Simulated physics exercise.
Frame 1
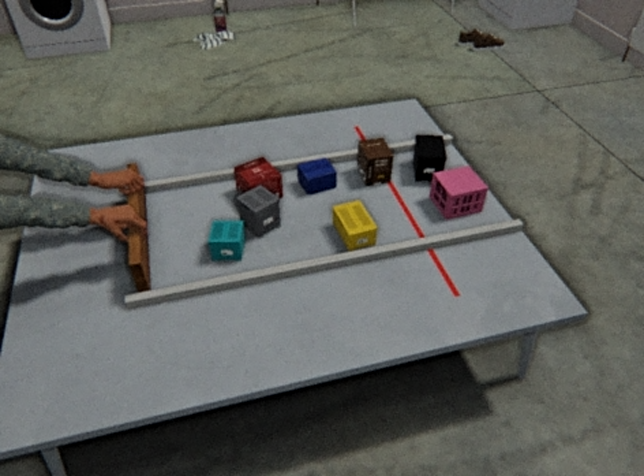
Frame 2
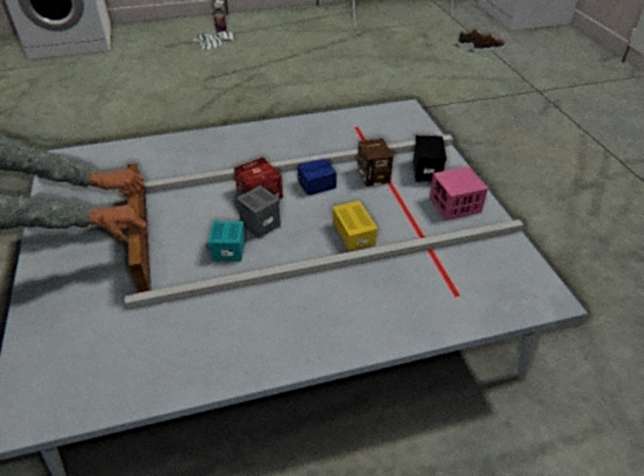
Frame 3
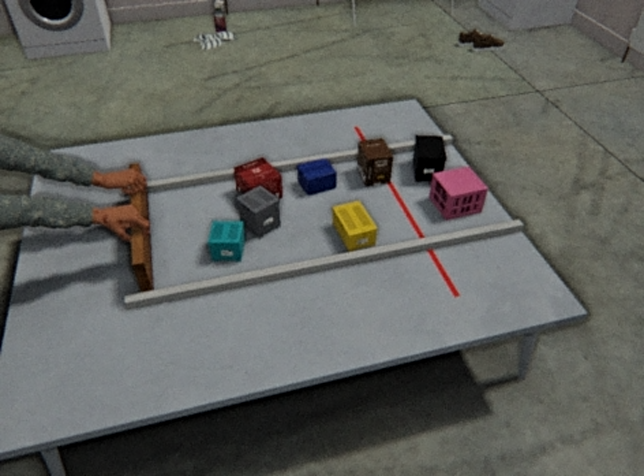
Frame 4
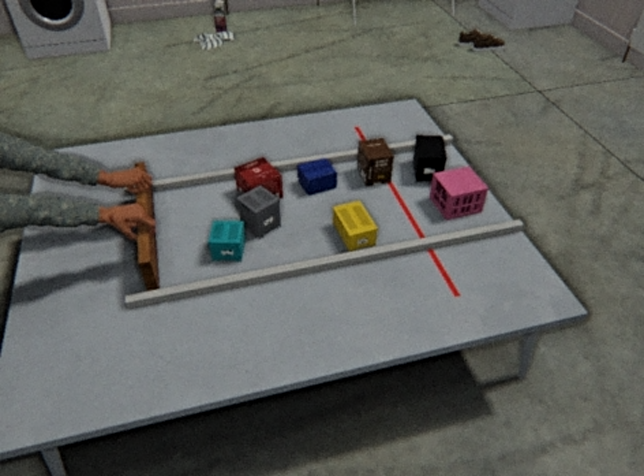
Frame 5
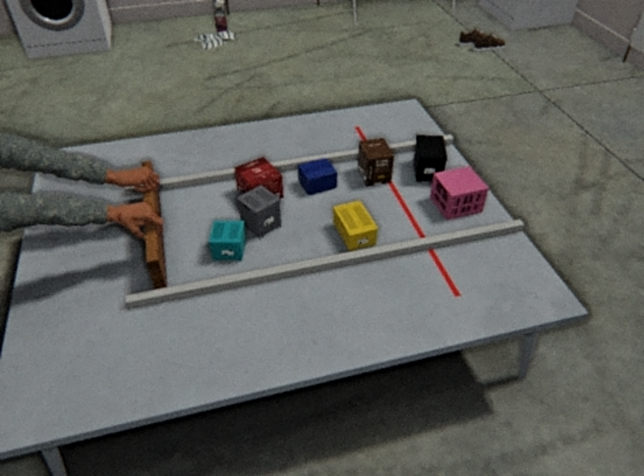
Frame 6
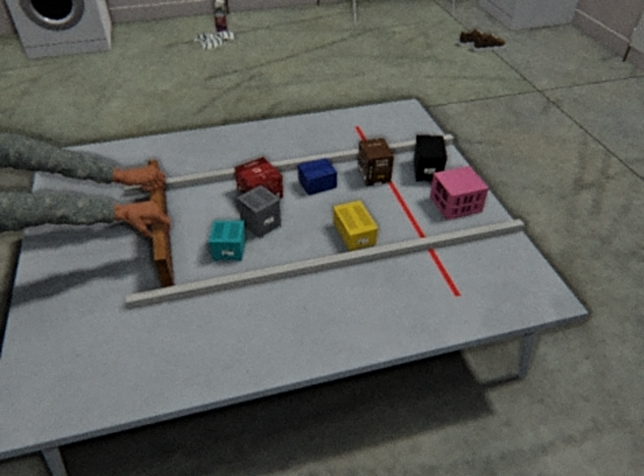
A wooden plank, held by two hands, slides slightly right behind the still, scattered crates.
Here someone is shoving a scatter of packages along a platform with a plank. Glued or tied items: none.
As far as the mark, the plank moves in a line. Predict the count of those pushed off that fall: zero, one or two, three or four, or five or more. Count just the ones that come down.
The count is one or two.
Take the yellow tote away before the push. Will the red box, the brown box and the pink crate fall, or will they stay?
The red box does not fall, the brown box stays on, the pink crate is kept.
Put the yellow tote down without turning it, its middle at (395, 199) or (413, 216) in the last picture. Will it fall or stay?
It keeps its place, then keeps its place.
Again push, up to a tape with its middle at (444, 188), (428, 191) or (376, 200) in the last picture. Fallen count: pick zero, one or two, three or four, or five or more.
In the order of the places given: Three to four; three to four; zero.
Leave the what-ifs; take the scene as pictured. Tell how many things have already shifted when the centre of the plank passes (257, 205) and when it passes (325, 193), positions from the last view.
I make it 3 at the first spot and 6 at the other.
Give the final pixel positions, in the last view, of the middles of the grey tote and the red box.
The grey tote ends at (411, 179) and the red box at (401, 161).
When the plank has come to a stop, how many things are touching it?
It adds up to 3.
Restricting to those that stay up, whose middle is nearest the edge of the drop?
Foremost: The brown box.
Early on, none off yet; pink crate at rest near (458, 193); black tote at rest near (429, 159); brown box at rest near (375, 162).
A while later, none off yet; pink crate at rest near (458, 193); black tote travelled a little near (446, 156); brown box travelled about its own width near (418, 155).
Finally, the number that fall off is one or two; lost, black tote.
